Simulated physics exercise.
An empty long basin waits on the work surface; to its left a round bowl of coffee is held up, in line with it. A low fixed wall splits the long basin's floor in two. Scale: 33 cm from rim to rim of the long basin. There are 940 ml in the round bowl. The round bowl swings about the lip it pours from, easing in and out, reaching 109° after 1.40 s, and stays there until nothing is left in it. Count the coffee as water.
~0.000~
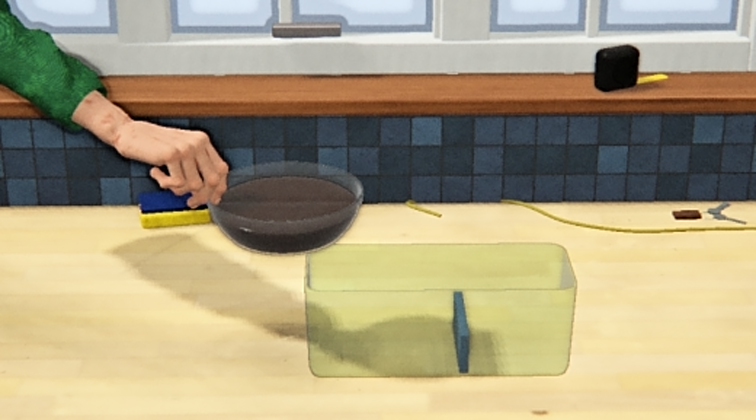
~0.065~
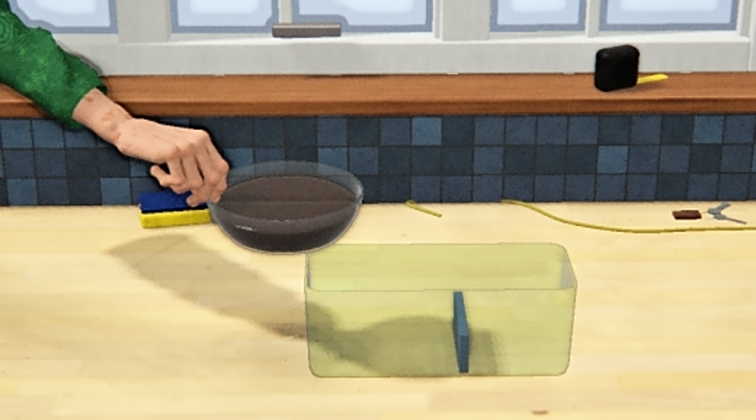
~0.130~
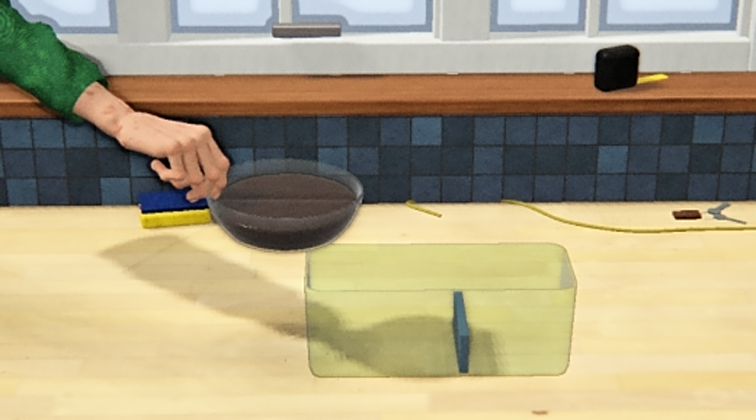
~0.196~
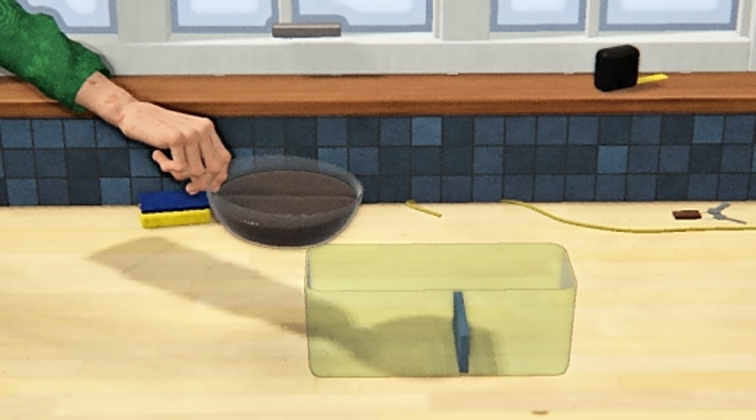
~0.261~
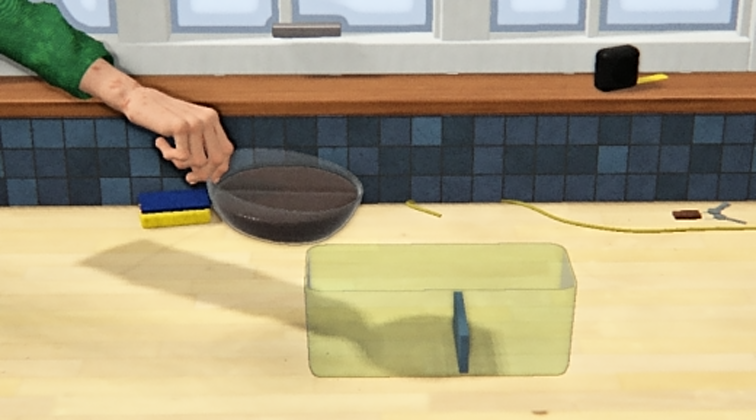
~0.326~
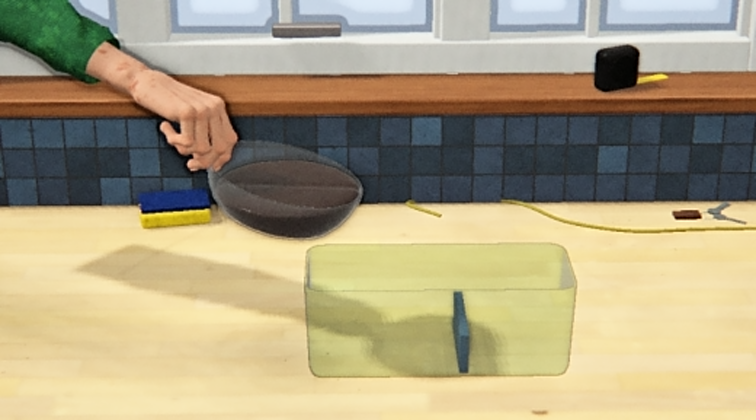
To begin with, a hand in a green sleeve holds a clear round bowl of dark liquid level, left of an empty yellowish basin with a blue divider. The bowl then tilts gradually to the right, slowly at first and then faster, as the hand lifts its left side and the liquid shifts toward the right rim.
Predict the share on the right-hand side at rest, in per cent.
The far part has some 24 per cent.
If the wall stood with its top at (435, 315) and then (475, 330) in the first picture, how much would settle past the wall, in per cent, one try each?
First 70, then 20 per cent.
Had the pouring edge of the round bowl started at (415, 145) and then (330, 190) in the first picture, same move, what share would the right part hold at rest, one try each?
In turn about 85 and 5 per cent.
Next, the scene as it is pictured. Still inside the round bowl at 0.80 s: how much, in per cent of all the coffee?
Near 32 in a hundred.
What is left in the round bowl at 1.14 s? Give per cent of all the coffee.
About 0 per cent.
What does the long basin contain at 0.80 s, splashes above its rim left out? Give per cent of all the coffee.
About 24 per cent.
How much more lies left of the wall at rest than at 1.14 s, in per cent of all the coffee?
Near 4 in a hundred.
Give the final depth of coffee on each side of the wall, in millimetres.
Some 30 mm on the left and 14 mm on the right.
After 0.80 s the tilt is 66° and 32 per cent is still to pour, 24 is left of the wall and 0 right of it.
After 1.14 s the tilt is 100° and 0 per cent is still to pour, 67 is left of the wall and 24 right of it.
After 1.51 s the tilt is 109° and 0 per cent is still to pour, 71 is left of the wall and 24 right of it.
After 1.90 s the tilt is 109° and 0 per cent is still to pour, 71 is left of the wall and 24 right of it.
In the end 71 per cent lies left of the wall, 24 right of it and 5 outside.
